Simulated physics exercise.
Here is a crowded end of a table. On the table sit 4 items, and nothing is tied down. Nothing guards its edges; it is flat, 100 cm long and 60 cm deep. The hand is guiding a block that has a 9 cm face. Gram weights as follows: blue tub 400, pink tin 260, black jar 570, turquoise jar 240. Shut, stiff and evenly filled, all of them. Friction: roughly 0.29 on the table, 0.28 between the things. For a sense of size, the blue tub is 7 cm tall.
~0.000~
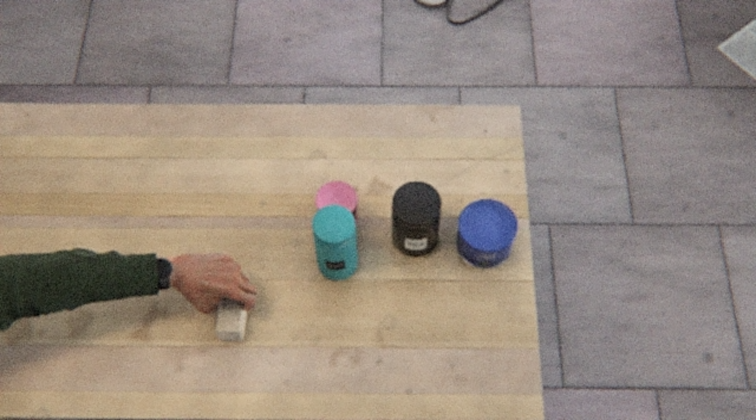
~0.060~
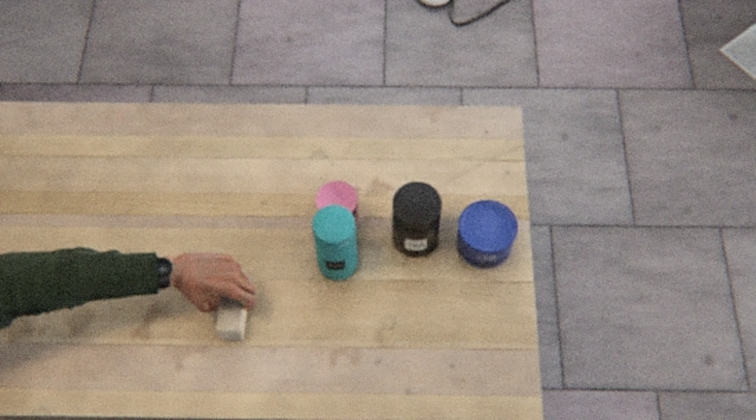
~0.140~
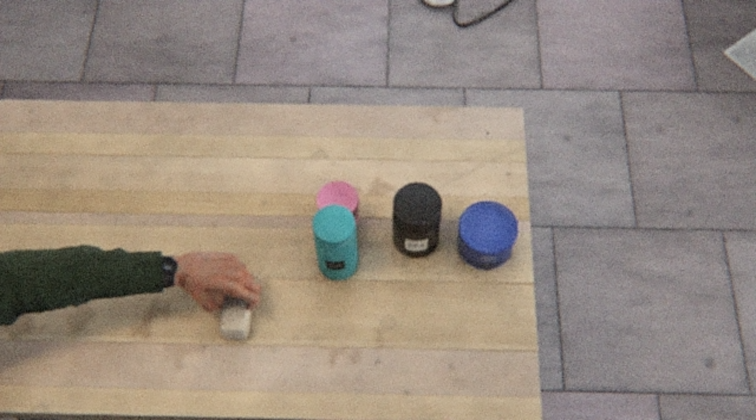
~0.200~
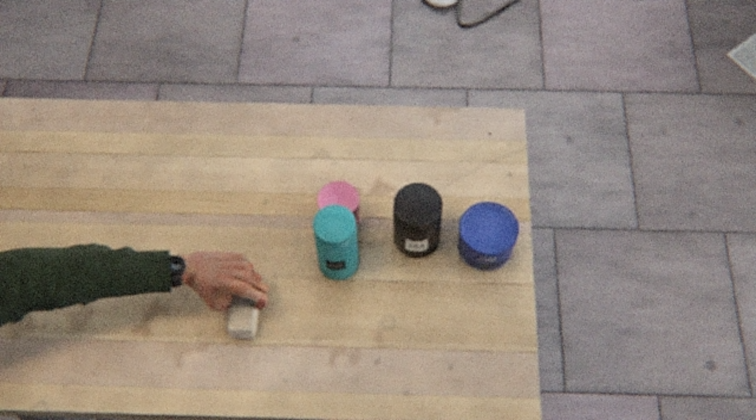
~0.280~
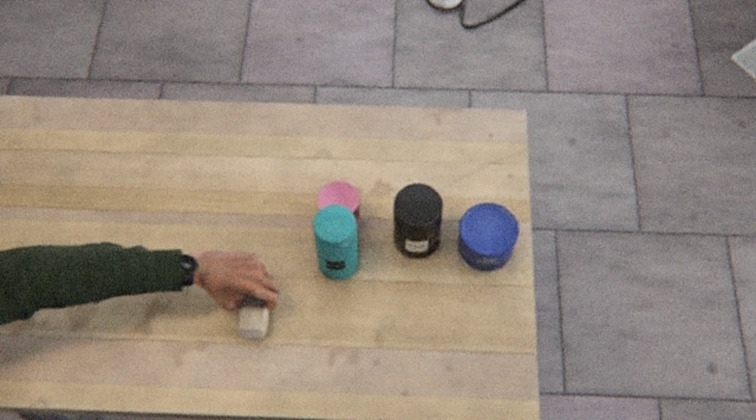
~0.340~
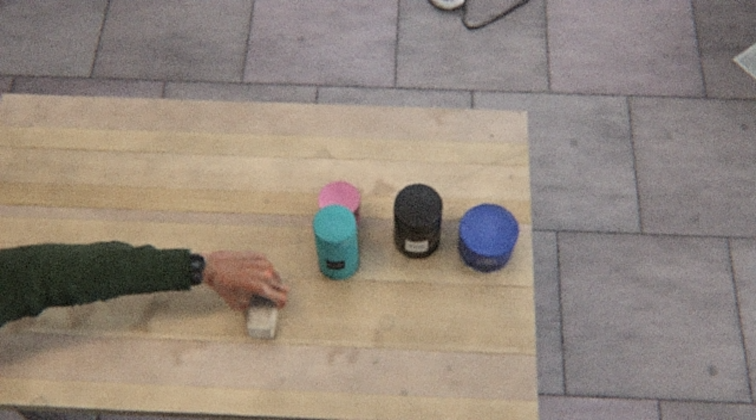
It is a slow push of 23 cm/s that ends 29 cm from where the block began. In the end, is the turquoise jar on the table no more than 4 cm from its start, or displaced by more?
It fails to move far.
By 0.54 s, pusher on by 10 cm.
By 0.84 s, pusher on by 17 cm.
By 1.04 s, pusher on by 21 cm.
By 1.34 s, pusher on by 28 cm.
When it is over (1.8 s), all 4 within 4 cm of the start. End places, in pixels of the last picture, turquoise jar near (337, 243).
